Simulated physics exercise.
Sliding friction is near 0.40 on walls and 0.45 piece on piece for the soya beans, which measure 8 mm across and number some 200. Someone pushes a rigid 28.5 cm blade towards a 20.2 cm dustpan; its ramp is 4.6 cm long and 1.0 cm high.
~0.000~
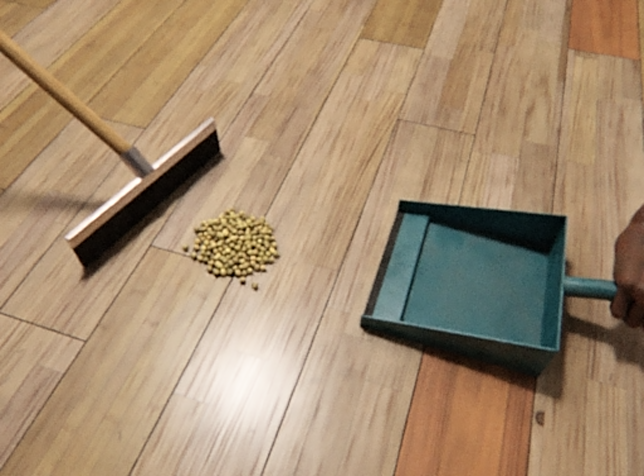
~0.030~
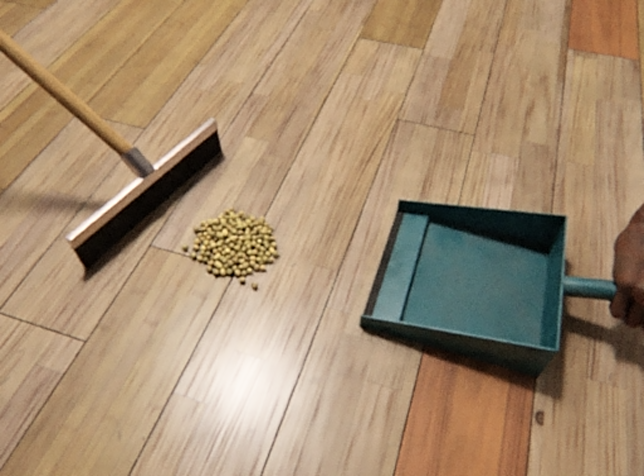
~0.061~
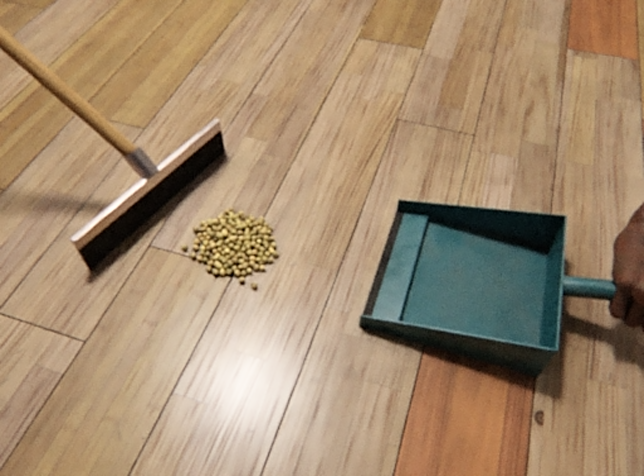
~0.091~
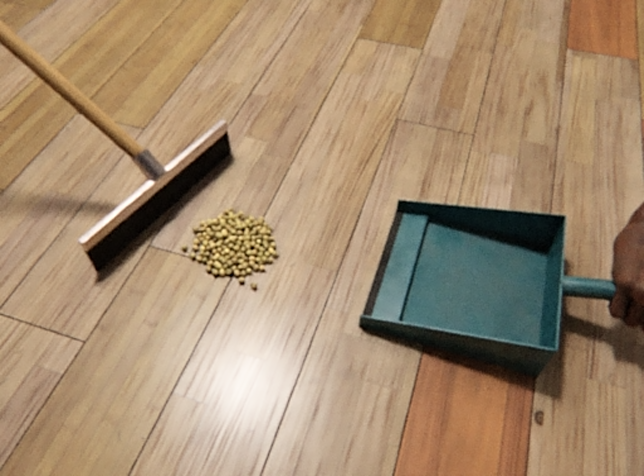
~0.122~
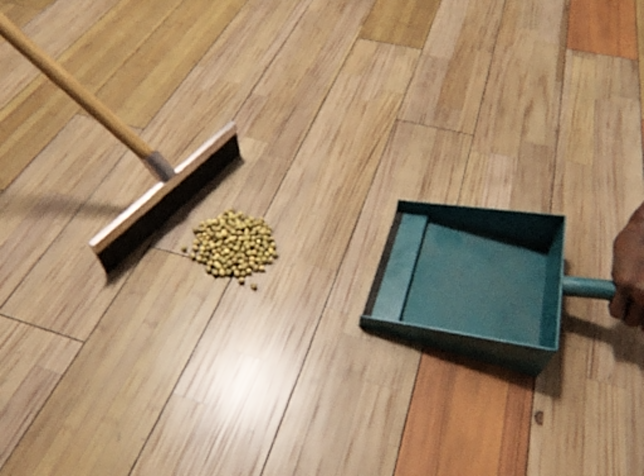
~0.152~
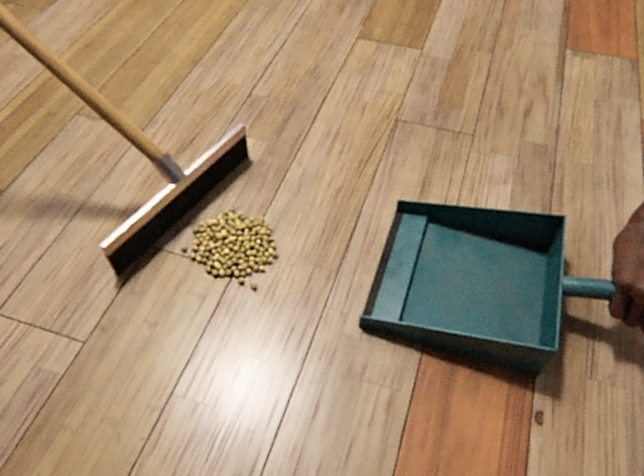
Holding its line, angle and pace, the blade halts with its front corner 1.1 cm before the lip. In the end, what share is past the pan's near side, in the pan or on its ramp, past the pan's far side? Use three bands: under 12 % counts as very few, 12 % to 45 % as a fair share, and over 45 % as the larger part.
Near side: A fair share; pan: Very few; far side: Very few.
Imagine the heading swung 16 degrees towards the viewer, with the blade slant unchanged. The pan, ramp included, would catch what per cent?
I'd expect close to 5 percent.
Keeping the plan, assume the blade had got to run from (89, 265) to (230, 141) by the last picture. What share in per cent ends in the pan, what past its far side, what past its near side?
Split: Pan = 15, far = 0, near = 55.
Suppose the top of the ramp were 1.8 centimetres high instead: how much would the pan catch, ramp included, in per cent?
With that ramp, near 0 per cent.
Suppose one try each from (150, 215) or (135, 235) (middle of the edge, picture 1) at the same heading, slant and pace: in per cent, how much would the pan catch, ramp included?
Some 5 and 5 per cent.
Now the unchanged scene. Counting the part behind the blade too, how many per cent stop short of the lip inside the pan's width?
70 %.
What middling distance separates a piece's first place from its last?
It comes to some 18 cm.
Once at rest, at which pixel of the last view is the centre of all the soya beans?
Approximately (353, 286) in the last picture.
After 0.40 s, middle of the blade 17 cm from the lip; 0 % over the lip, far side 0 %, near side 5 %.
Then, at 0.56 s, middle of the blade 9 cm from the lip; 0 % over the lip, far side 0 %, near side 15 %.
After 0.85 s, middle of the blade 5 cm from the lip; 0 % over the lip, far side 0 %, near side 25 %.
By 1.3 s all is still; near side 25 %, pan 0 %, far side 0 %, in front of the lip or behind the blade 70 %.
